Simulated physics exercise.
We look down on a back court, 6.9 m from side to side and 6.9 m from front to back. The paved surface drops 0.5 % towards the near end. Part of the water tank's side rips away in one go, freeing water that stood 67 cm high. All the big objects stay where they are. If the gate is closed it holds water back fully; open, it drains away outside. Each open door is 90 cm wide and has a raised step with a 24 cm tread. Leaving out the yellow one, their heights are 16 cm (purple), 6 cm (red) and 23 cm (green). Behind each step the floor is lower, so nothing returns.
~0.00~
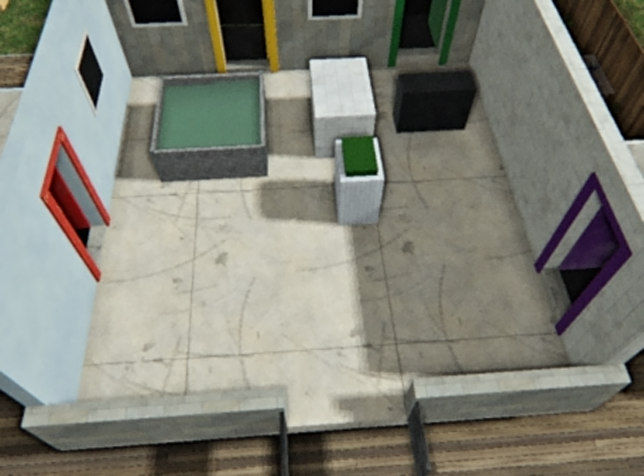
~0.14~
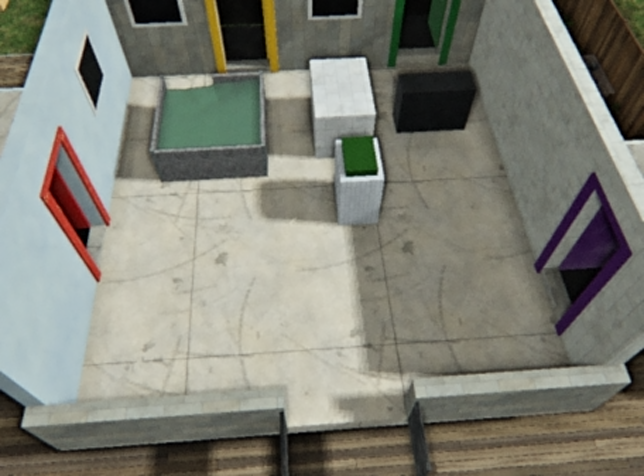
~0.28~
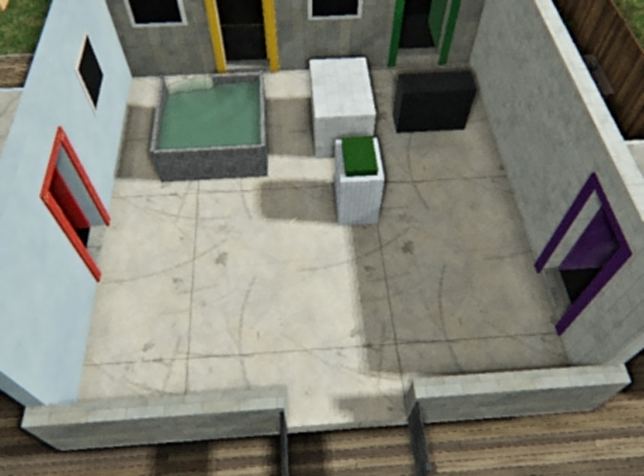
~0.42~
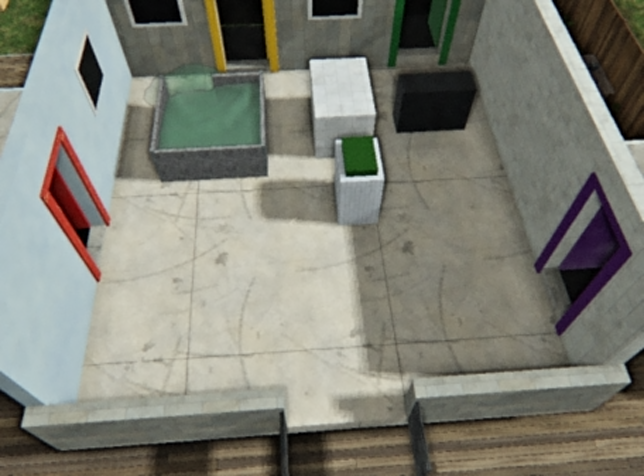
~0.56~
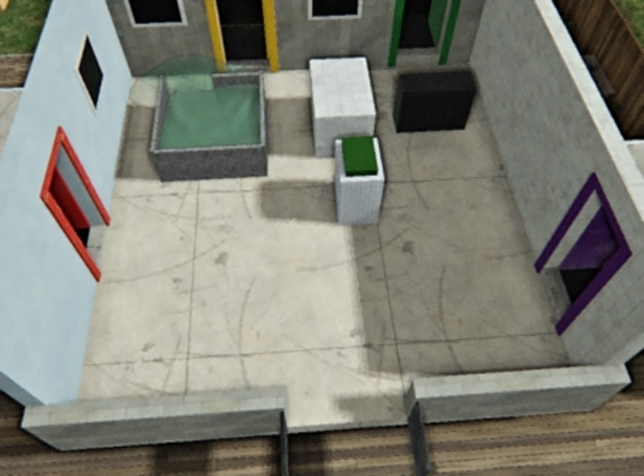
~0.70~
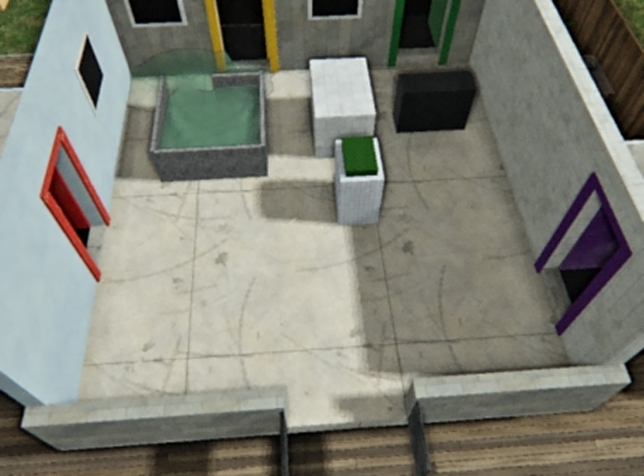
The clip shows a paved court where a still, grey-walled water tank opens on its far side; greenish water pours out behind it and spreads sideways along the back wall, reaching the yellow door, while the blocks stay still.
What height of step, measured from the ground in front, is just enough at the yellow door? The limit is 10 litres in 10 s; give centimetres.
At least 15 cm or so.
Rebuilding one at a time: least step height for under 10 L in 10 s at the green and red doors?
Roughly 9.5 cm at green and 6.5 cm at red.
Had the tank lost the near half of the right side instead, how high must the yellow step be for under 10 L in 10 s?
Then roughly 14.5 cm.
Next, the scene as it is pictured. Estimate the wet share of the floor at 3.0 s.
About 35 per cent.
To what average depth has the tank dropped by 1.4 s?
About 45 cm.
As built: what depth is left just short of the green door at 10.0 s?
Roughly 8.0 cm deep.
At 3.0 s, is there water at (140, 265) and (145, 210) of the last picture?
In that order: Wet, wet.
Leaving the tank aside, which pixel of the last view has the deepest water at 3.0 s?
Near (186, 83).
After 1.4 s water covers 10 % of the floor, deepest (57 cm) near (142, 79); 15 cm at the yellow door, 6 litres in over its 12 cm step.
After 3.0 s water covers 35 % of the floor, deepest (30 cm) near (186, 83); 13 cm at the yellow door, 18 litres in over its 12 cm step.
After 10.0 s water covers 90 % of the floor, deepest (11 cm) near (537, 390); 4 cm at the yellow door, 21 litres in over its 12 cm step.
At the yellow door as built, the water arrived by 0.6 s and peaked near 18 cm at 0.7 s.
Run again over the same 10 s with other heights there, 17 litres in over 13 cm, 5 litres over 17.5 cm. The limit of 10 litres is kept from about 15 cm up.
